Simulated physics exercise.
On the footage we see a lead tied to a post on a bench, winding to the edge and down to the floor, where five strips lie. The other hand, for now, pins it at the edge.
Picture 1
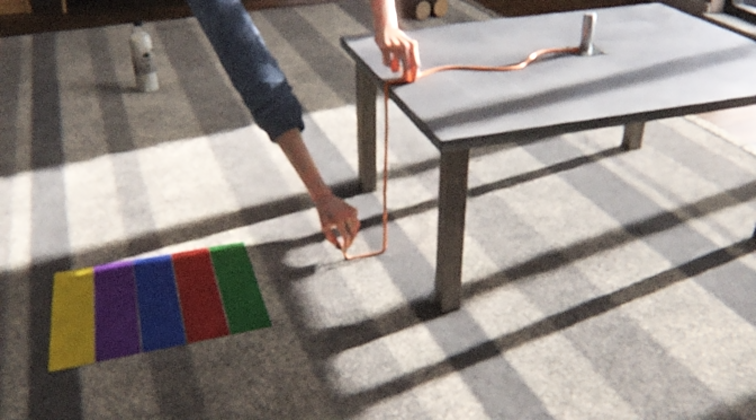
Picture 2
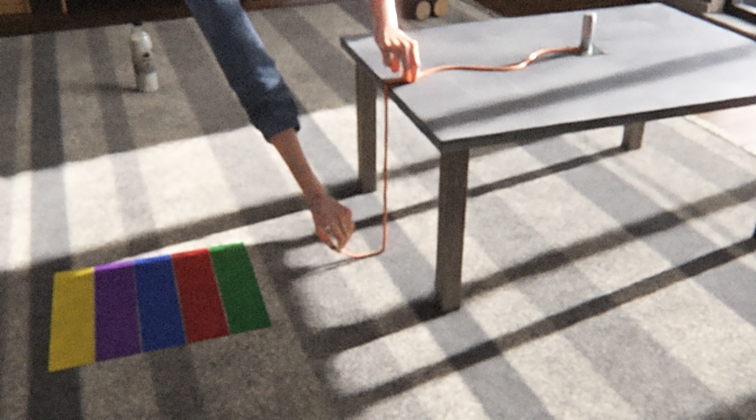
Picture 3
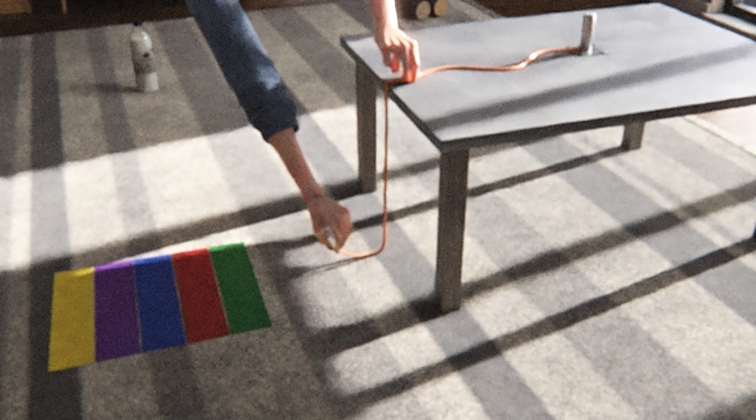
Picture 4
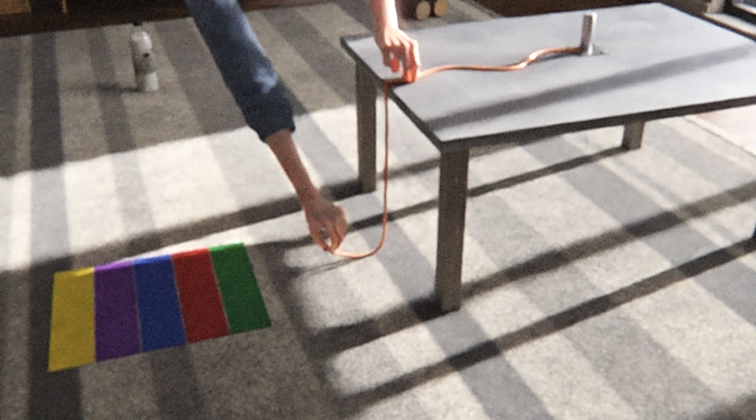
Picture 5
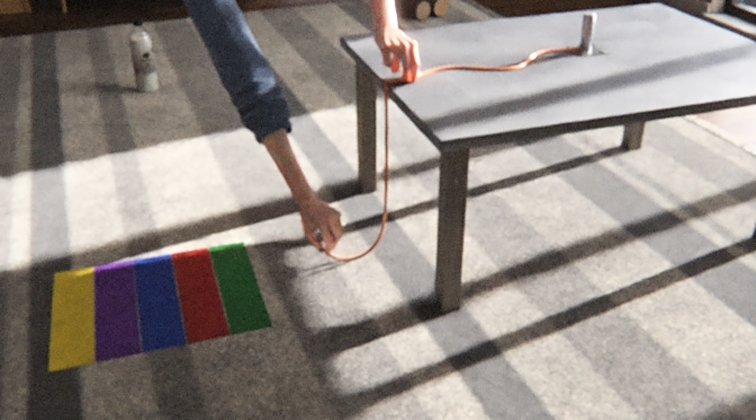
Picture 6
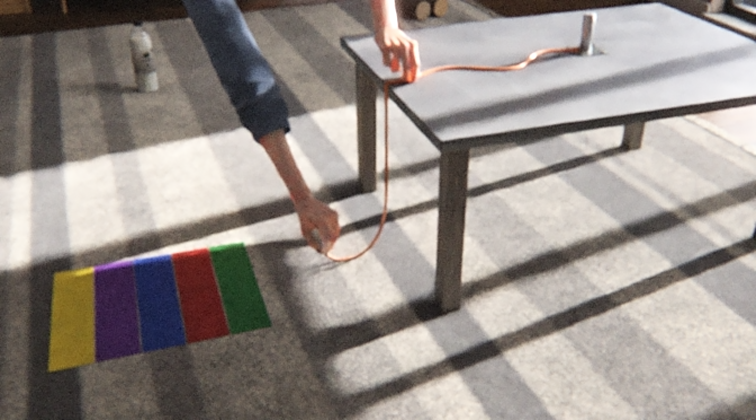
On a striped carpet beside a gray table, one hand pressed an orange cord at the table's edge while another held its lower end near five colored strips and drew it slightly left.
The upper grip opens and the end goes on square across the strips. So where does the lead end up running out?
Over red.
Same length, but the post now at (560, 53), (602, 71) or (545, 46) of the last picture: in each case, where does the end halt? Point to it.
About (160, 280), then (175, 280), then (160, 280).
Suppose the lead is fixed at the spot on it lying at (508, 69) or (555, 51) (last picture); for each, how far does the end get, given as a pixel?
Try one gives (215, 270); try two gives (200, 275).
Soon after, end near (271, 261); short of the strips.
After that, end near (225, 269); over green.
At the stop, end near (196, 274); over red. It gets as far as the red strip.
